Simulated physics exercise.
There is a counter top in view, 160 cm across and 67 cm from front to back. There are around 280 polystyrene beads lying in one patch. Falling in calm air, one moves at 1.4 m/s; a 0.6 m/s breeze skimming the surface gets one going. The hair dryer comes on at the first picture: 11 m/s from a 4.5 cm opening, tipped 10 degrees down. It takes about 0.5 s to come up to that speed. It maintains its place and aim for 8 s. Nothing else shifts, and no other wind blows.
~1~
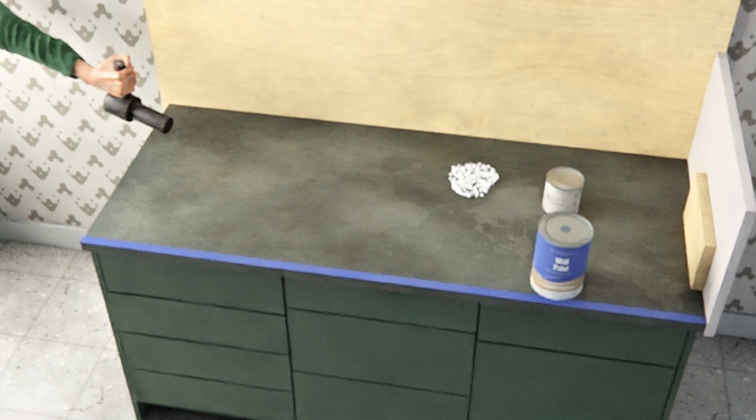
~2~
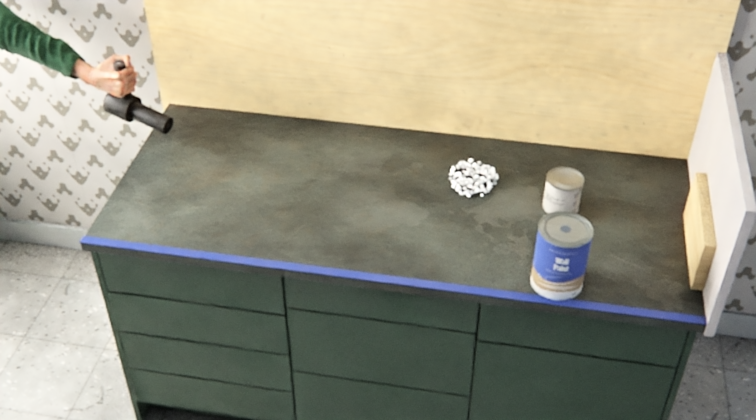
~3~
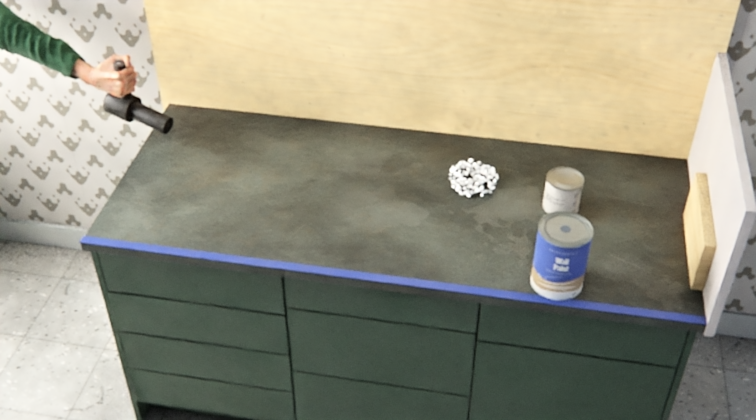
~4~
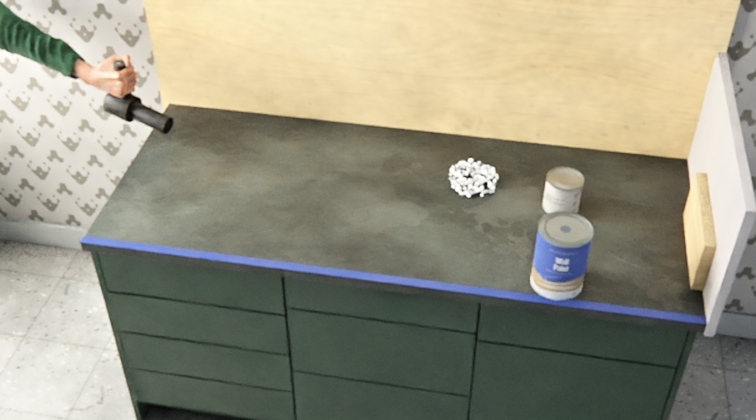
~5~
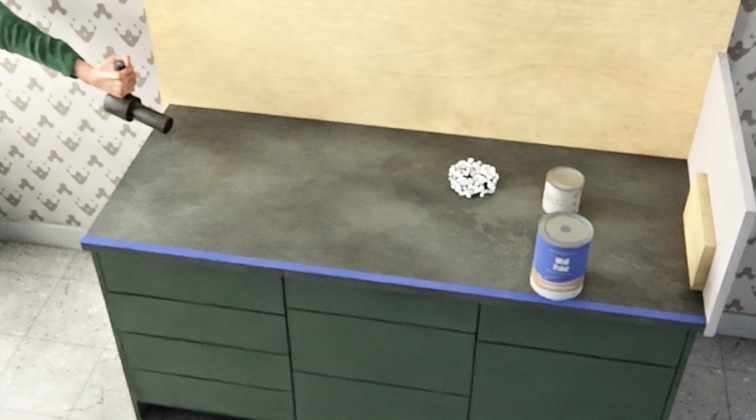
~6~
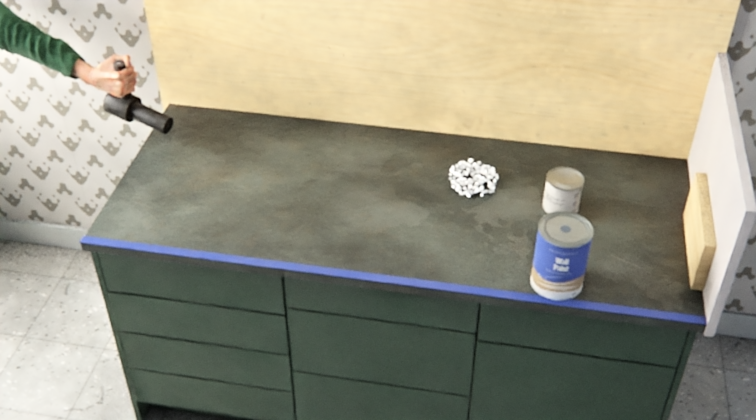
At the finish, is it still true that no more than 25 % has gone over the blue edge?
Yes, it is still true.
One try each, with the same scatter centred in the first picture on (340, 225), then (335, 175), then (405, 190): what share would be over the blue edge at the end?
100 %, 2 %, 0 %.
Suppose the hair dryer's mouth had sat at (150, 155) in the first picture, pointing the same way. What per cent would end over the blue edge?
Near 0 per cent.
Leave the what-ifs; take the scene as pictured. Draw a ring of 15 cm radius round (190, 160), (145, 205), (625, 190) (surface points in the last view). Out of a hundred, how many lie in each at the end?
Taking the spots one by one, around 0 %, 0 % and 20 %.
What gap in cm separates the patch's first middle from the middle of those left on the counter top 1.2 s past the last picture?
Around 45 cm from the start.
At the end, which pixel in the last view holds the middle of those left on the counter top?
Around (682, 177).
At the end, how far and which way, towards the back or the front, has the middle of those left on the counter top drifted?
Drift: Rearward direction, about 10 cm.
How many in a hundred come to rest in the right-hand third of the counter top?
100 %.
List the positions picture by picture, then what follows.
The middle of the polystyrene beads is near (470, 180), none has stirred yet and the mouth of the hair dryer is at (168, 126), in the first picture.
The middle of the polystyrene beads is near (470, 181), none has stirred yet and the blue edge is centred on (378, 282), in the second picture.
The middle of the polystyrene beads is near (475, 180), none has stirred yet, the top of a tin is at (565, 178) and the top of a tin is at (566, 229), in the third picture.
The middle of the polystyrene beads is near (475, 180) and about 1 % have left their places, in the fourth picture.
The middle of the polystyrene beads is near (475, 180) and about 1 % have left their places, in the fifth picture.
The middle of the polystyrene beads is near (475, 180) and about 1 % have left their places, in the sixth picture.
Then, 1.2 s after the last picture the count stands so, 1 % are over the blue edge; the middle of those still in play is near (635, 181).
Then, 2.1 s after the last picture the count stands so, 1 % are over the blue edge; the middle of those still in play is near (675, 181).
Then, 4.0 s after the last picture the count stands so, 1 % are over the blue edge; the middle of those still in play is near (681, 178).
Then, 7.6 s after the last picture, at the end, 1 % are over the blue edge; the middle of those still in play is near (682, 177).
